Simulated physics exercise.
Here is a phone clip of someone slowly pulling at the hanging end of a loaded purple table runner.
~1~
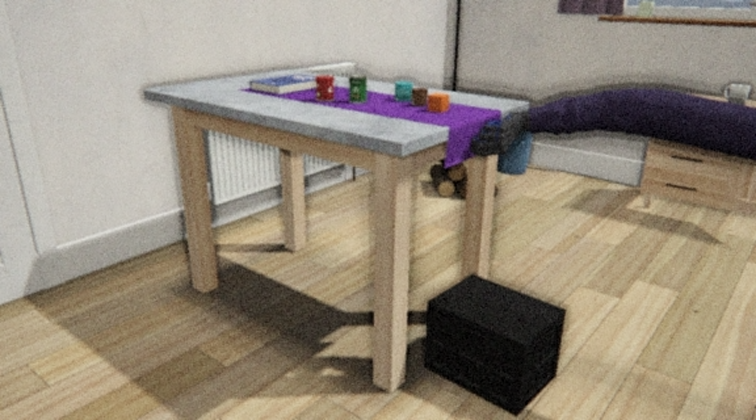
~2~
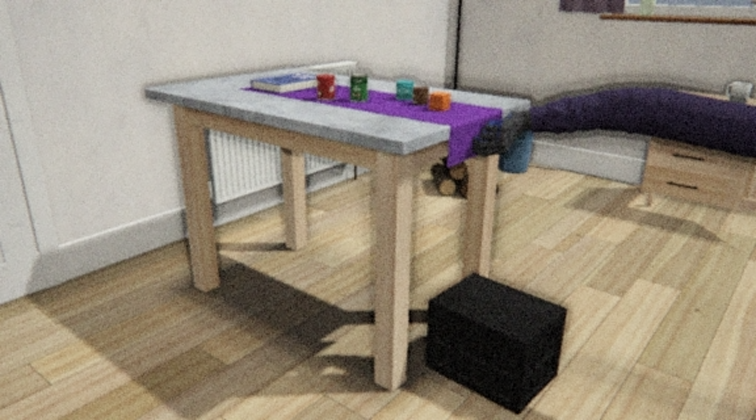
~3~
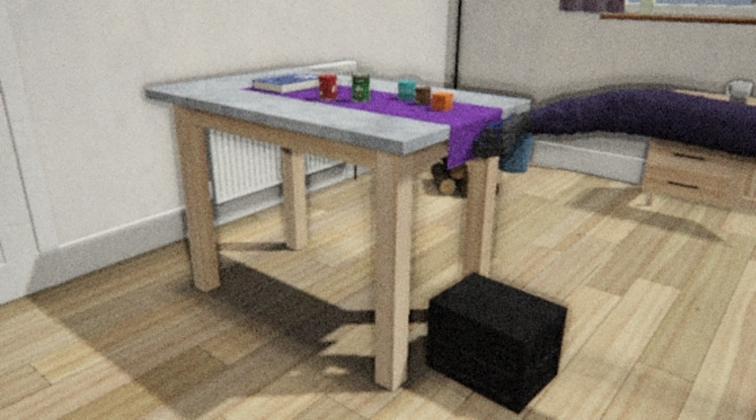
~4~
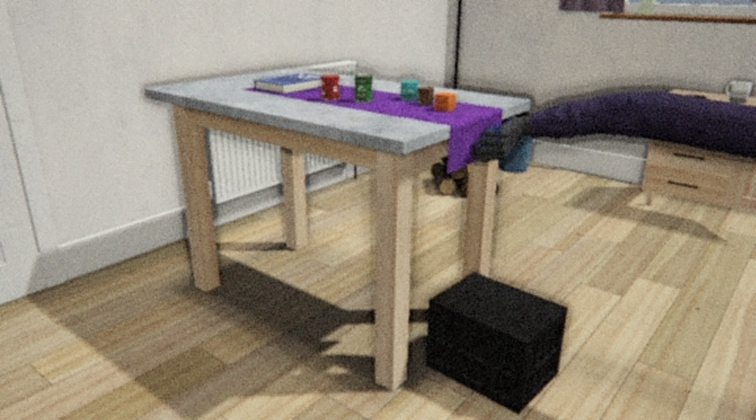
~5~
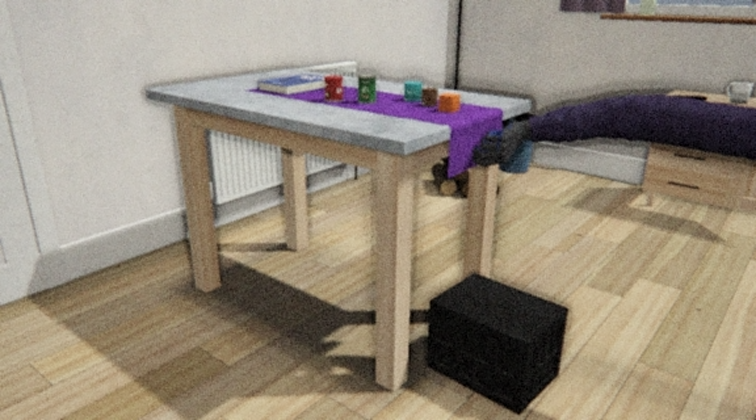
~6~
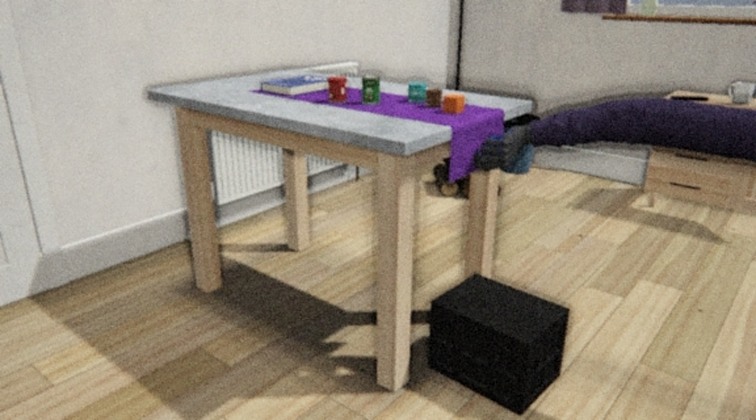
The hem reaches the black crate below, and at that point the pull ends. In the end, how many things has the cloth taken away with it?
The cloth has taken away four things.
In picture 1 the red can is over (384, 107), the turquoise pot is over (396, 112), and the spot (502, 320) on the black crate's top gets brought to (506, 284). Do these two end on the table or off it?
The red can? Lost. The turquoise pot? Lost.
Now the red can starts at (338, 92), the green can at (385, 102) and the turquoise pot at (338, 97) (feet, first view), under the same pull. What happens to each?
In the end the red can rides it out, while the green can gets dislodged and the turquoise pot rides it out.
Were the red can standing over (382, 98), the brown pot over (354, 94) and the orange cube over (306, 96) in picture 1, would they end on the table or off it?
Record - red can lost; brown pot retained; orange cube retained.
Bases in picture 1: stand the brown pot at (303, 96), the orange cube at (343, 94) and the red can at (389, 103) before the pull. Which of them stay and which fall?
In the end the brown pot is still on top, the orange cube is still on top, and the red can is no longer on top.
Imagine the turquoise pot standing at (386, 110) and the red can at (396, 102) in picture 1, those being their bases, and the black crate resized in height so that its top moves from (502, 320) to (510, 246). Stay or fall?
Outcome for the turquoise pot: It stays. Outcome for the red can: It stays.
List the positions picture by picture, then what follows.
Hem (445, 168); orange cube (439, 95); brown pot (420, 89); turquoise pot (404, 83); green can (358, 75); red can (325, 77); top of the crate (502, 320), in the first picture.
Hem (447, 167); orange cube (440, 93), in the second picture.
Hem (447, 170); brown pot (423, 88), in the third picture.
Hem (447, 173); turquoise pot (410, 82); top of the crate (504, 318), in the fourth picture.
Hem (448, 178); green can (367, 75), in the fifth picture.
Hem (449, 182); orange cube (454, 96); brown pot (434, 90); turquoise pot (417, 84); green can (371, 76); red can (337, 78), in the sixth picture.
Soon after, hem near (474, 245); orange cube and brown pot gone.
Then, hem on the crate; orange cube, brown pot, turquoise pot and green can gone.
At rest, hem on the crate; orange cube, brown pot, turquoise pot and green can gone. It carries off four.
